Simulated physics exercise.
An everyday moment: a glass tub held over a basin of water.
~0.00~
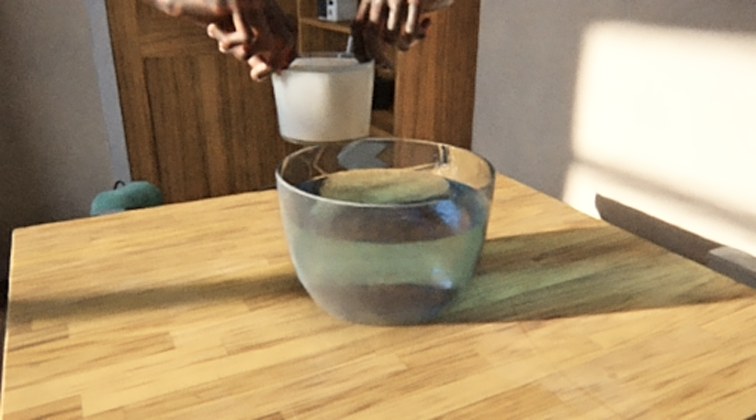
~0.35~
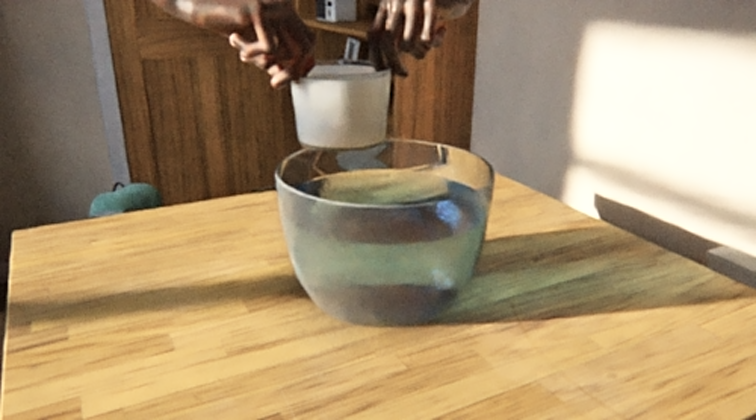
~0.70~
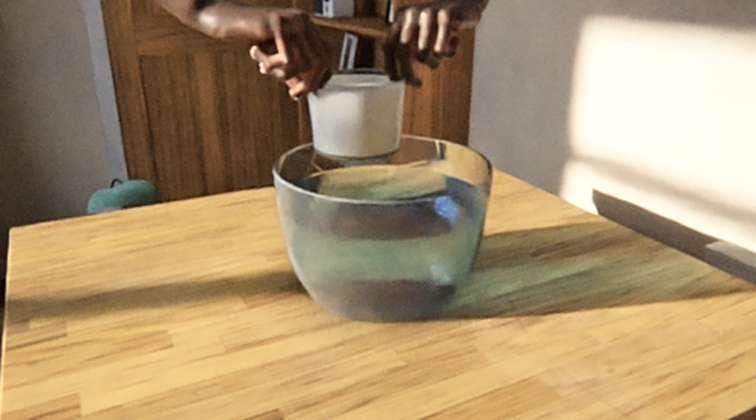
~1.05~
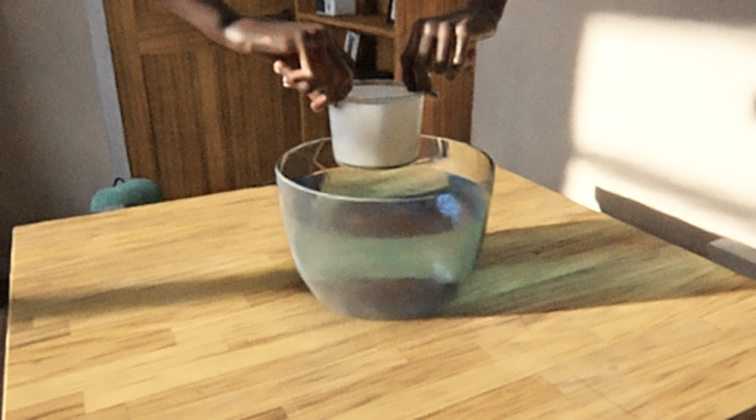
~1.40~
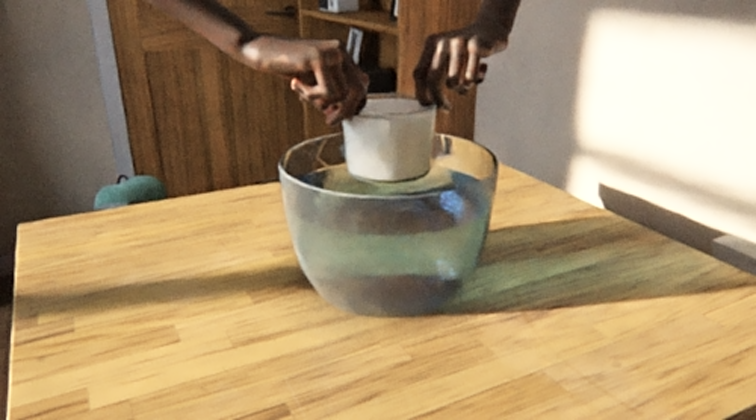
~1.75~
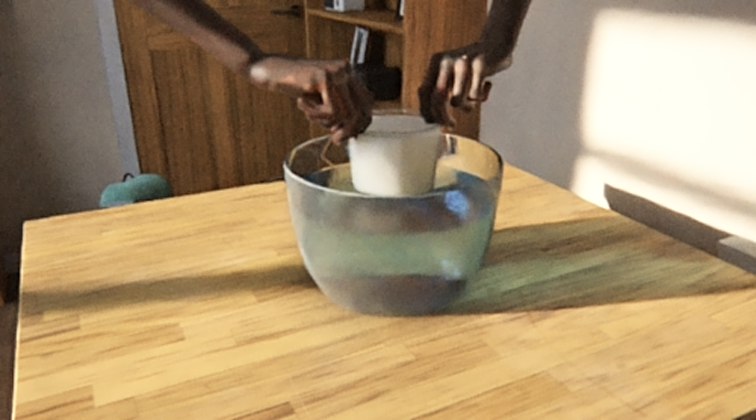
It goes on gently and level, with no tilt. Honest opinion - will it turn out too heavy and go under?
Yes, it goes under.
After 2.2 s, the tub dips into the water.
After 2.8 s, water pours in over its rim.
After 5.0 s, the tub lies on the bottom.
